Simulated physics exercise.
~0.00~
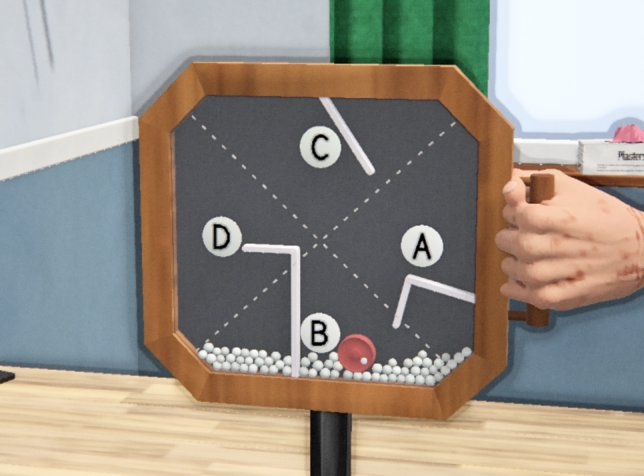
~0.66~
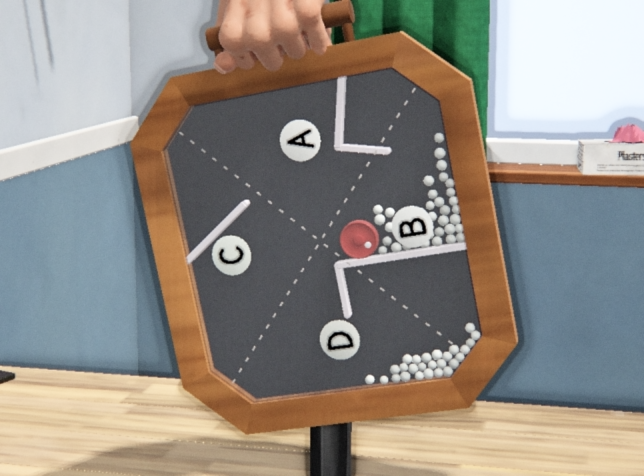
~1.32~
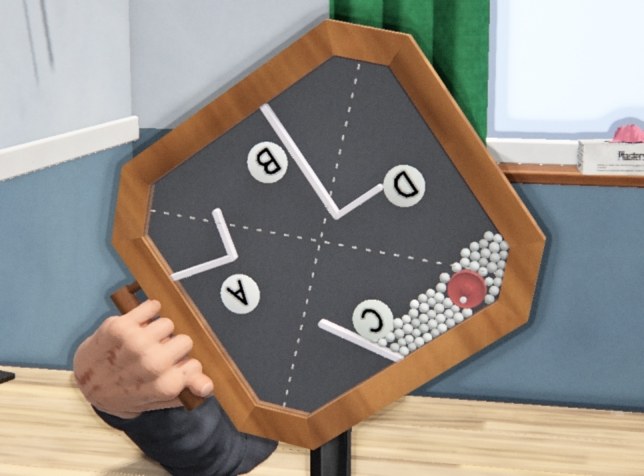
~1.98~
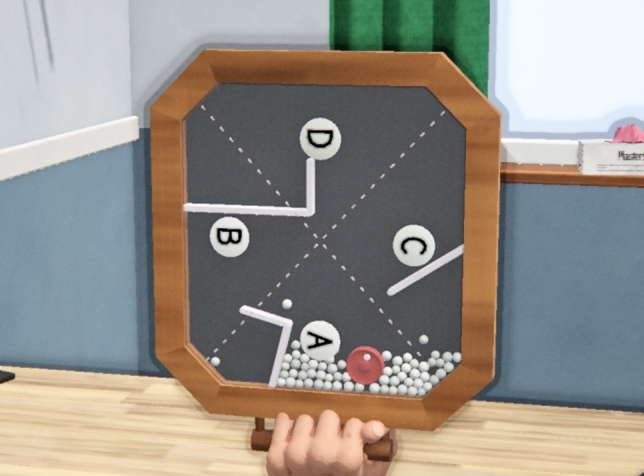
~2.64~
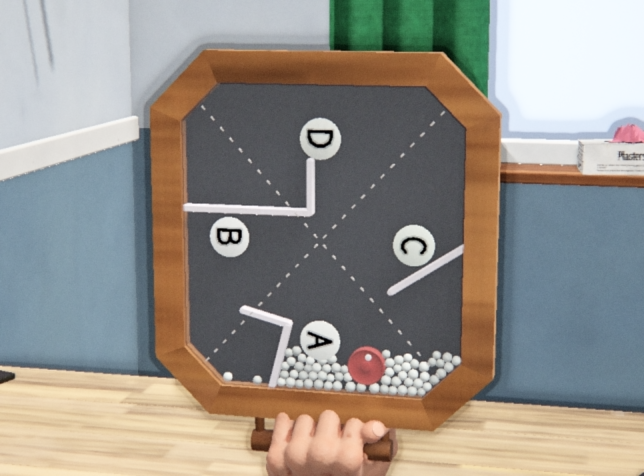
At the start, an octagonal wooden-framed box stands upright with white beads along its floor and a red disc beside letter B, while a hand grips the handle at the right. The hand swings the handle up and over, turning the box anticlockwise, and an inner wall splits the beads into two groups with the disc above it. As the handle comes down the left side, beads and disc gather in the right-hand corner near C. The handle reaches the bottom and the turning stops. The beads settle along the floor, mostly in wedge A, where the red disc rests among them.
